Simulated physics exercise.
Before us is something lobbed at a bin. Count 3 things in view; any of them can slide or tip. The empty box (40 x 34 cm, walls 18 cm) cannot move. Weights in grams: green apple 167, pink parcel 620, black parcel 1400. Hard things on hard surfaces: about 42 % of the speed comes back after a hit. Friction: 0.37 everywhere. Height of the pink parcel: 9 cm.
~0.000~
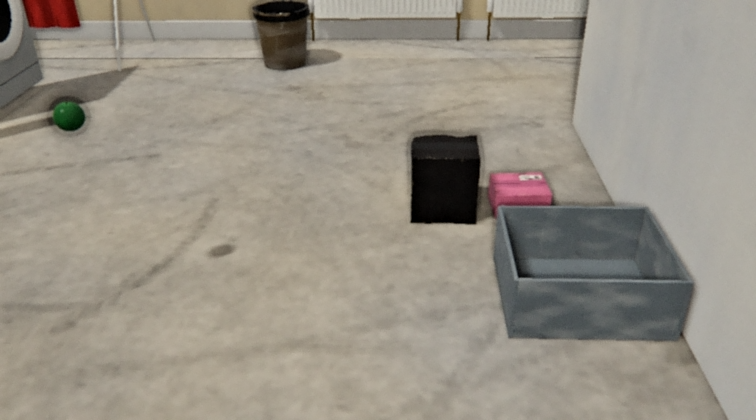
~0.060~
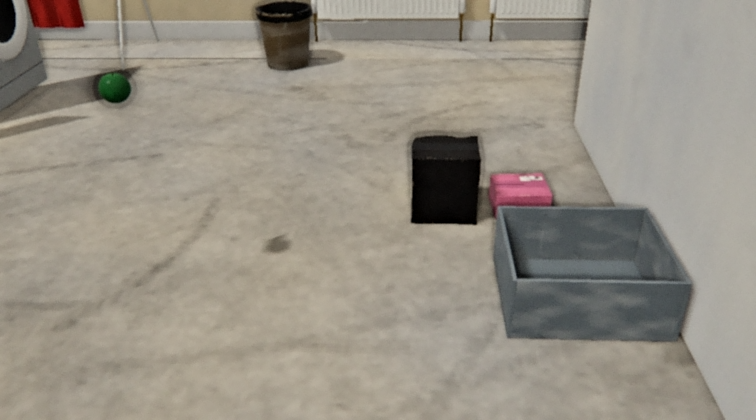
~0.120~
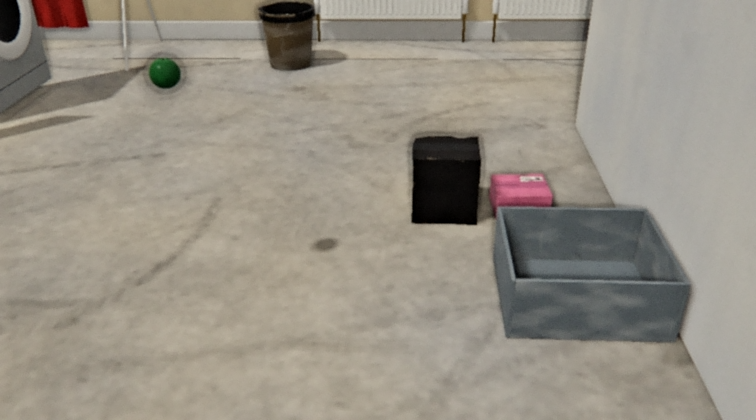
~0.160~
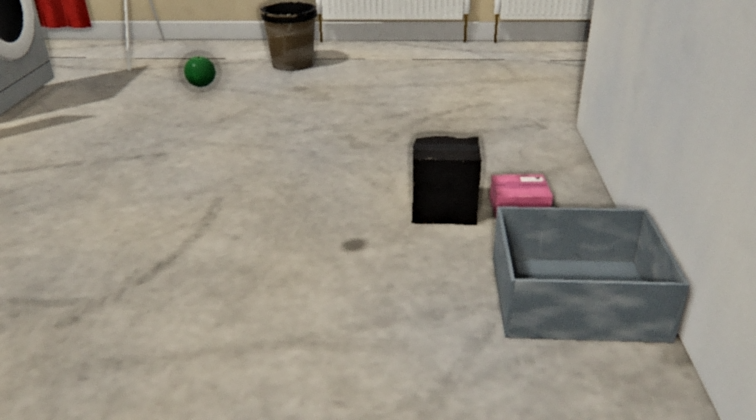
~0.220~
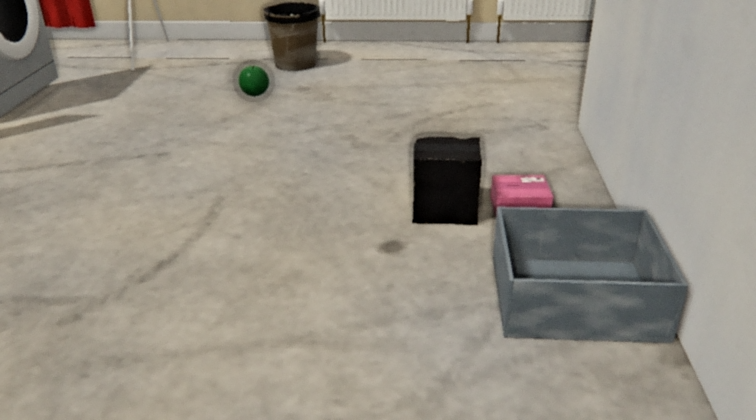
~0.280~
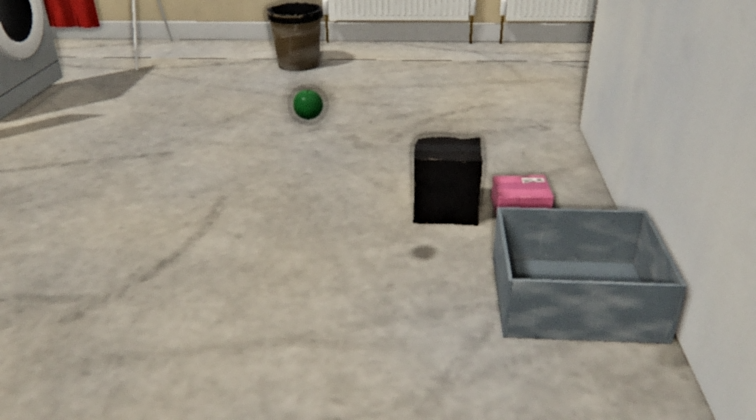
On a pale, marked floor, a green ball-like object travels through the air from the left toward the right, rising and then dropping lower, while a black parcel, a pink parcel and an empty grey box stay still.
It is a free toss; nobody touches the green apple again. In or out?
In the end the apple misses or hops out.
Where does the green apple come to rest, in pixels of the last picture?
Near (252, 283).
After 0.48 s, apple outside, 29 cm from the box's middle; green apple near (473, 264).
After 0.78 s, apple outside, 58 cm from the box's middle; green apple near (365, 284).
After 1.08 s, apple outside, 76 cm from the box's middle; green apple near (299, 284).
In the end (2.8 s), apple outside, 89 cm from the box's middle; the bystanders under 10 cm from the start. At the end, from the last picture's camera, green apple near (252, 283).
